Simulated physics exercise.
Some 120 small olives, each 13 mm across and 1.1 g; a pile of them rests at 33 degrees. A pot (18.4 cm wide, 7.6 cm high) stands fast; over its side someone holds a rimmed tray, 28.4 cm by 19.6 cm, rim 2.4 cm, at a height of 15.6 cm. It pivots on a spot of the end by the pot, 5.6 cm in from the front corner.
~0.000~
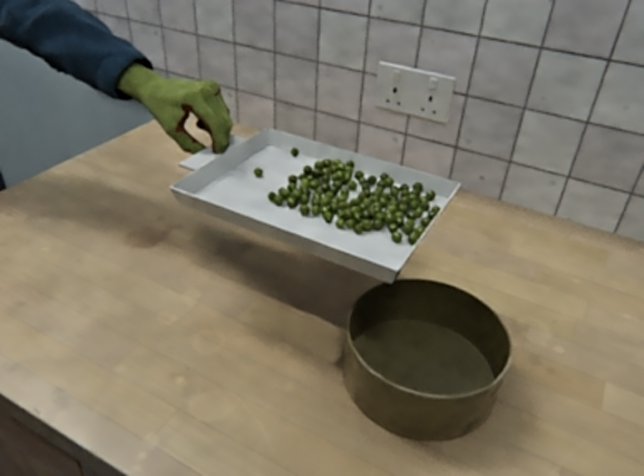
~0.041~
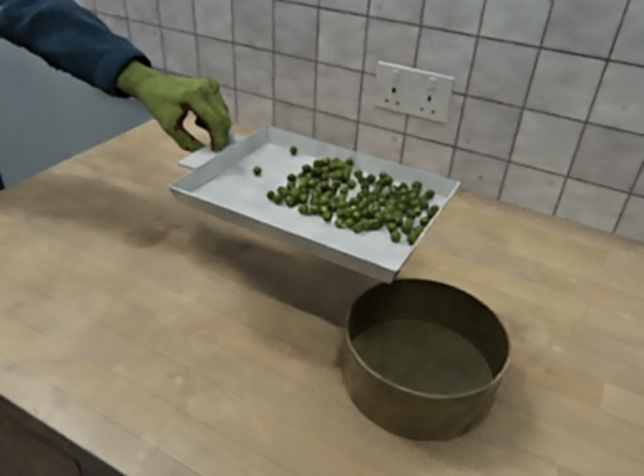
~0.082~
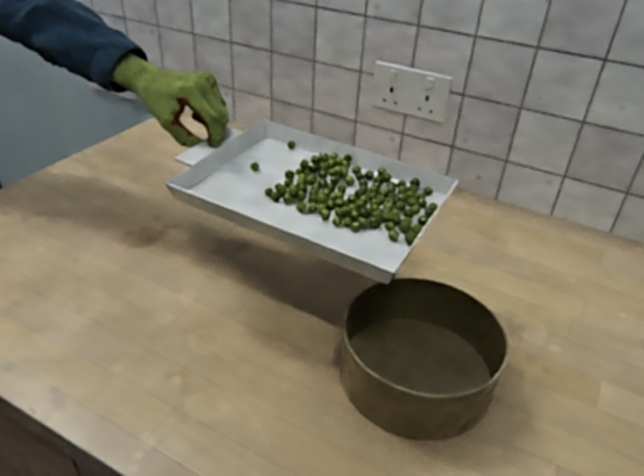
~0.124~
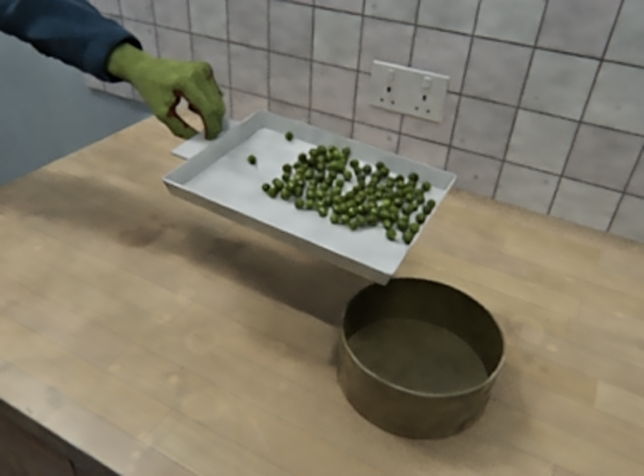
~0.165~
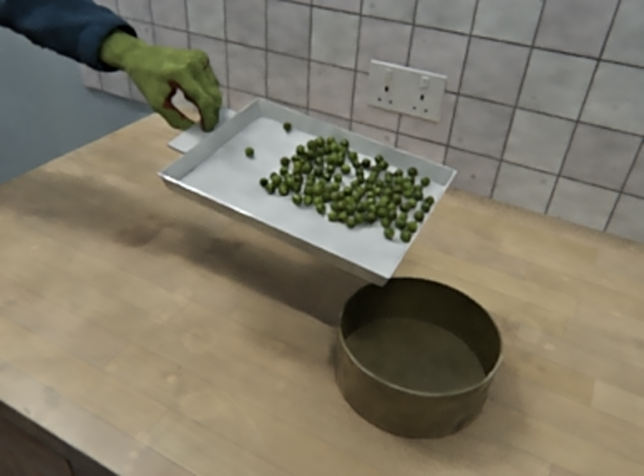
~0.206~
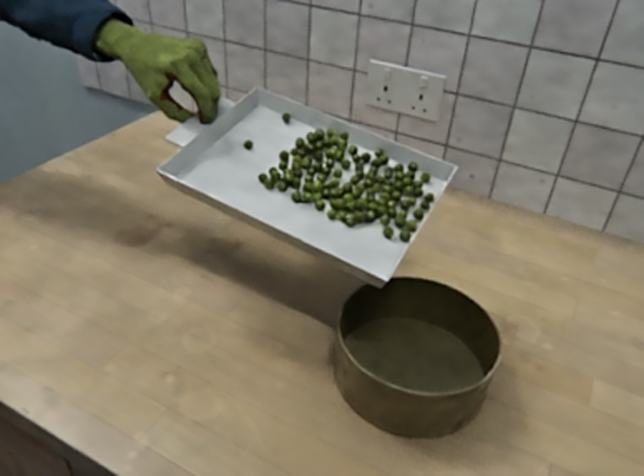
To begin with, a green hand holds a shallow white rimmed tray of small green olives nearly level above a round metal pot on a wooden counter. The hand then raises the tray's left end, tilting it modestly down toward the pot, while the olives stay piled on it.
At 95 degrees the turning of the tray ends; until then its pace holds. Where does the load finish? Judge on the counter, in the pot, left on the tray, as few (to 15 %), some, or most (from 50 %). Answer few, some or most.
Counter: Some, pot: Most, tray: Few.
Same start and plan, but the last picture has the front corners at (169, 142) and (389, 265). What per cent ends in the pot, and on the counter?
Pot 55, counter 45.
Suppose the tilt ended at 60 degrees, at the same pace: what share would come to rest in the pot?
Then about 5 per cent.
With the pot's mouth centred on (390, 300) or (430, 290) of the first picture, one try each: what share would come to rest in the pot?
Some 70 and 0 per cent.
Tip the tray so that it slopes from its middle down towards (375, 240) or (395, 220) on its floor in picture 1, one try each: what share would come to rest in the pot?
Some 85 and 45 per cent.
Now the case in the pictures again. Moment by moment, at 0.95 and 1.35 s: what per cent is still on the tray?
In turn: 95, 10.
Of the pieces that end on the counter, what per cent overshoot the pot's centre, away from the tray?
Some 10 per cent.
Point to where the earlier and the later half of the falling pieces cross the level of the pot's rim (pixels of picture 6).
First near (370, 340), later near (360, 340).
After 0.65 s, tilt 52 degrees; the tray holds 100 %, the pot 0 %.
After 0.95 s, tilt 78 degrees; the tray holds 95 %, the pot 5 %.
After 1.35 s, tilt 95 degrees; the tray holds 10 %, the pot 65 %.
In the end, at 2.2 s, counter 25 %, pot 75 %, tray 0 %.
